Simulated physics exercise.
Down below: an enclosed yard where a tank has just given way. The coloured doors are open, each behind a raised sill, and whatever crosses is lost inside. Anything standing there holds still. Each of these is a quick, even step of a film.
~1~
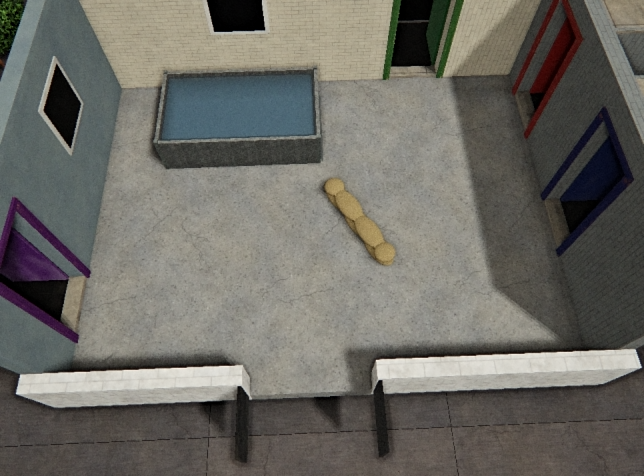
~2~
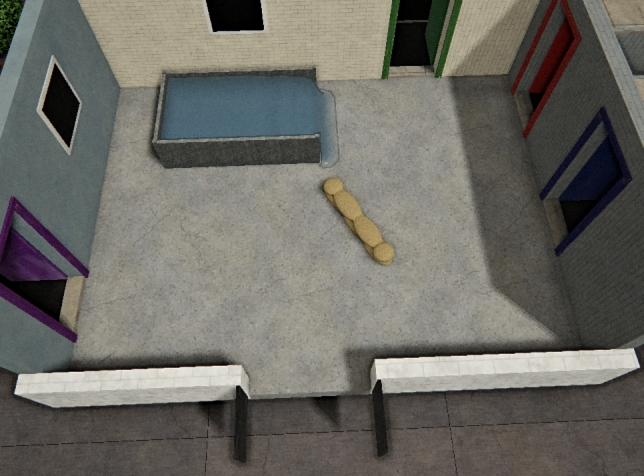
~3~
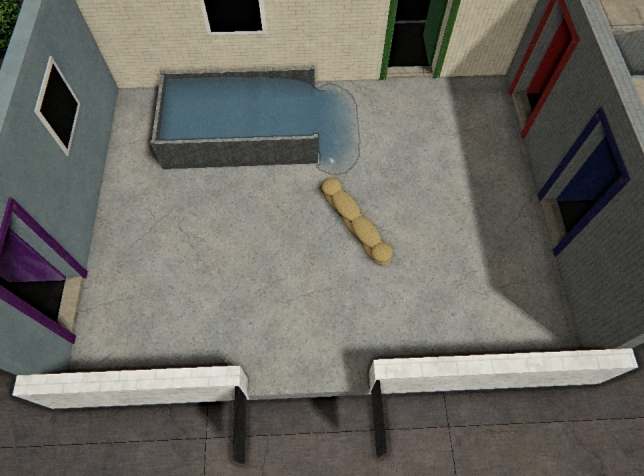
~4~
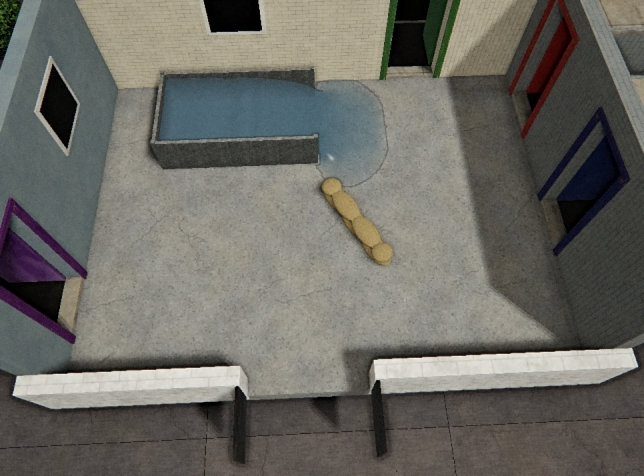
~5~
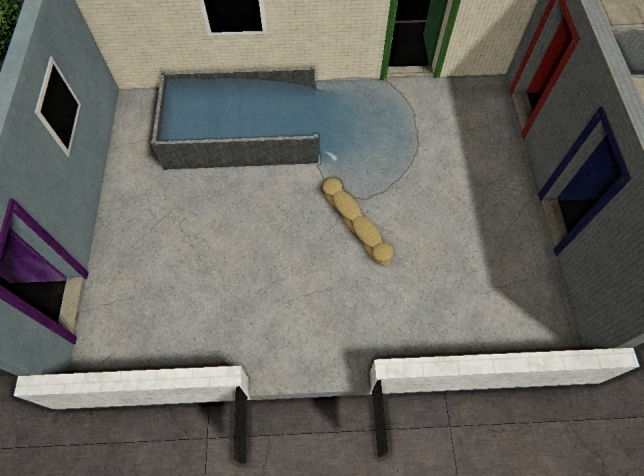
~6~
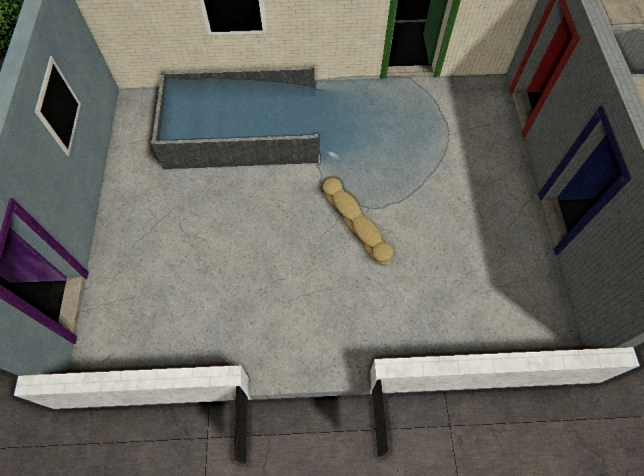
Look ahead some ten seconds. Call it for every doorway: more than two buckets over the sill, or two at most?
My call: The green door more than two; the purple door two at most; the blue door more than two; the red door more than two.
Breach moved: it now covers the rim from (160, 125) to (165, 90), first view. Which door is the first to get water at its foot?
It's the one in purple.
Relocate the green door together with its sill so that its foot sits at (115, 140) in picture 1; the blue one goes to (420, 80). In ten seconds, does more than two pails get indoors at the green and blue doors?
After that, the green door stays within the limit and the blue door tops the limit.
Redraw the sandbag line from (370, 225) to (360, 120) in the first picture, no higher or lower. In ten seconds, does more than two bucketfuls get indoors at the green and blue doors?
Outcome: The green breaks the bound, the blue stays inside the bound.
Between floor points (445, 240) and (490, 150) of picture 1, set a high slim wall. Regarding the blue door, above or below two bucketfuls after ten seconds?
Note: Blue stays within.
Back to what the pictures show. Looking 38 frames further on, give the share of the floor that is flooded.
60 %, roughly.
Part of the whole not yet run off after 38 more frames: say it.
That works out to about 82 per cent.
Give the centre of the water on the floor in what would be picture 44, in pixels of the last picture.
Around pixel (408, 203).
A moment on, water covers 30 % of the floor; the green door wet at the sill, nothing in, the purple door not reached, the blue door not reached, the red door under two buckets in.
Next, water covers 40 % of the floor; the green door under two buckets in, the purple door not reached, the blue door under two buckets in, the red door over two buckets in.
Then, water covers 45 % of the floor; the green door over two buckets in, the purple door not reached, the blue door over two buckets in, the red door far over two buckets in.
Later, water covers 60 % of the floor; the green door over two buckets in, the purple door not reached, the blue door over two buckets in, the red door far over two buckets in.
In the end, water covers 85 % of the floor; the green door over two buckets in, the purple door wet at the sill, nothing in, the blue door over two buckets in, the red door far over two buckets in.
